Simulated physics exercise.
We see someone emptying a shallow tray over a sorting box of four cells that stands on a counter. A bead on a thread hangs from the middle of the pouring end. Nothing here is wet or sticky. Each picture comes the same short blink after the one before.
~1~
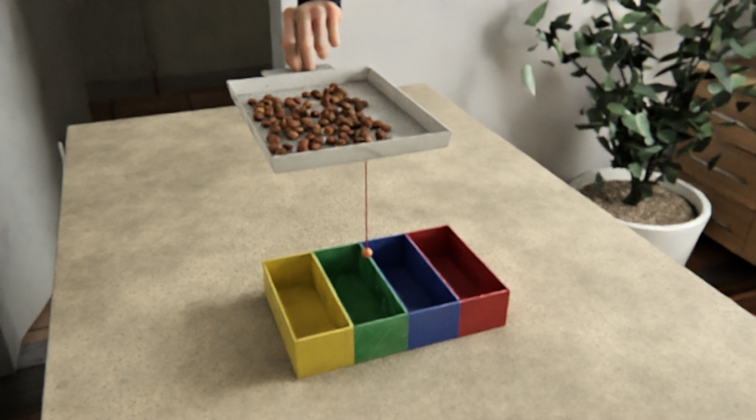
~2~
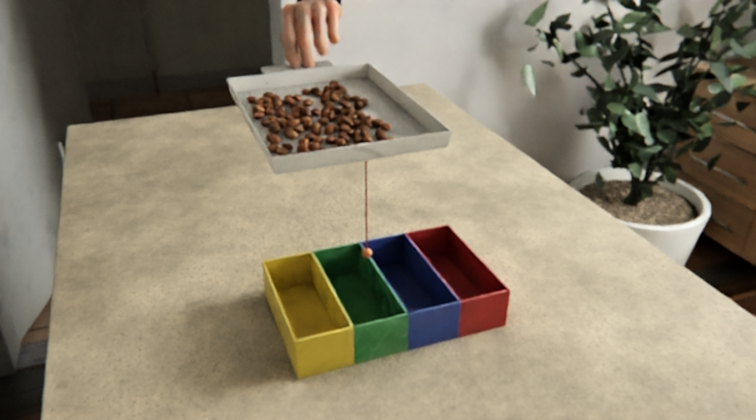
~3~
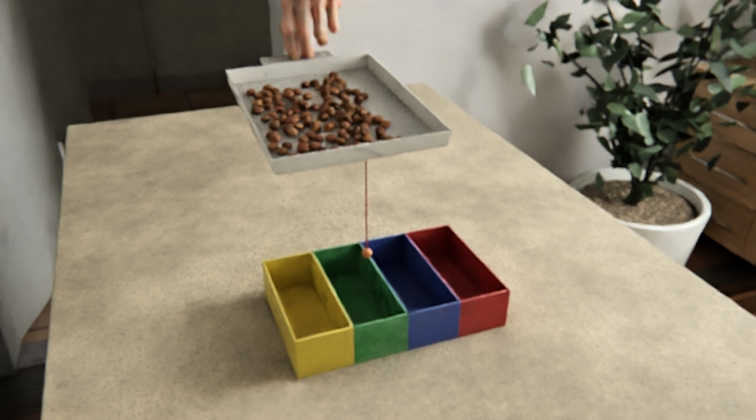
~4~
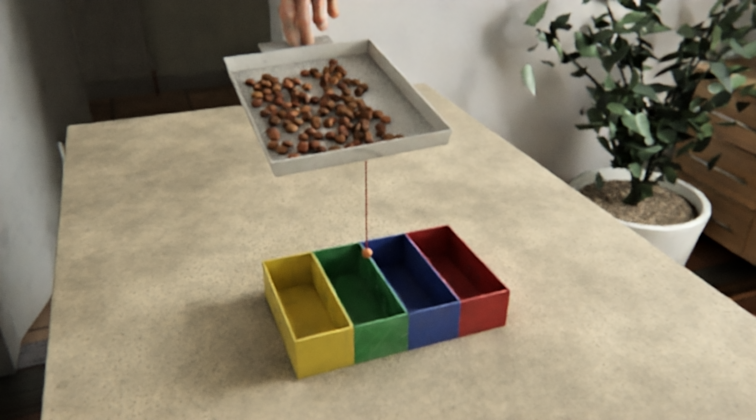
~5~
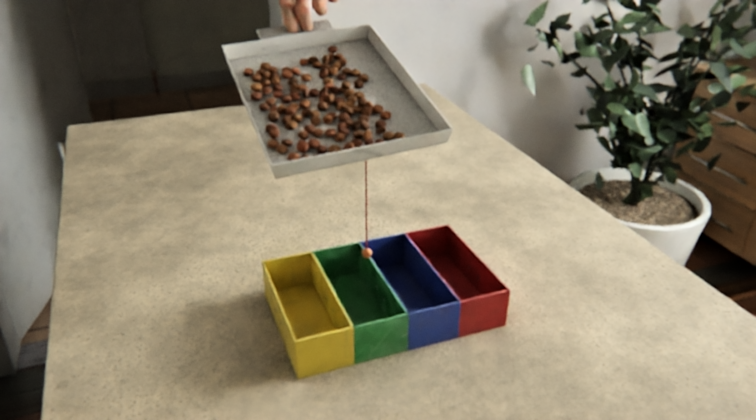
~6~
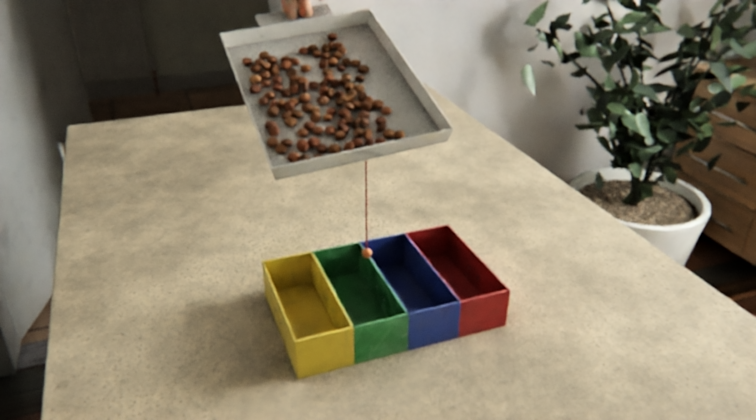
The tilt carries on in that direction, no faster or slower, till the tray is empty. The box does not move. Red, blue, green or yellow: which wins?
Most goes to the yellow cell.
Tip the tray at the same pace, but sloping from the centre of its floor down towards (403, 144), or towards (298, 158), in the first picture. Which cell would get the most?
The first try: The red cell. The second: Yellow.
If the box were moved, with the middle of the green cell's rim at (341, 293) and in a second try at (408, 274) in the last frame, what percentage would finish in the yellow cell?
About 50 and 20 per cent.
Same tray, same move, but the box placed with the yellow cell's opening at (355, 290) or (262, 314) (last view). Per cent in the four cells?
Roughly 40 per cent, and 100 per cent.
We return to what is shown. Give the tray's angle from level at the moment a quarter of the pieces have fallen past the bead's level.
Around 105° of tilt.
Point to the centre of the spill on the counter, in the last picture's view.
Roughly at (246, 362).
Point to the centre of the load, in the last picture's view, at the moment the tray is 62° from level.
Around (325, 123).
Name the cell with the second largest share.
Next in line is the cell in green.
Soon after the last picture, tray tipped steeply; all on the tray.
A little later, tray tipped past a quarter turn; about two thirds on the tray; a small part in the yellow cell; a stray few in the green cell; about a quarter falling or outside the box.
Later still, tray tipped past a quarter turn; about two thirds in the yellow cell; about a quarter in the green cell; a small part in the blue cell; a small part falling or outside the box.
At rest, tray tipped past a quarter turn; about two thirds in the yellow cell; about a quarter in the green cell; a small part in the blue cell; none in the red cell; a small part outside the box.
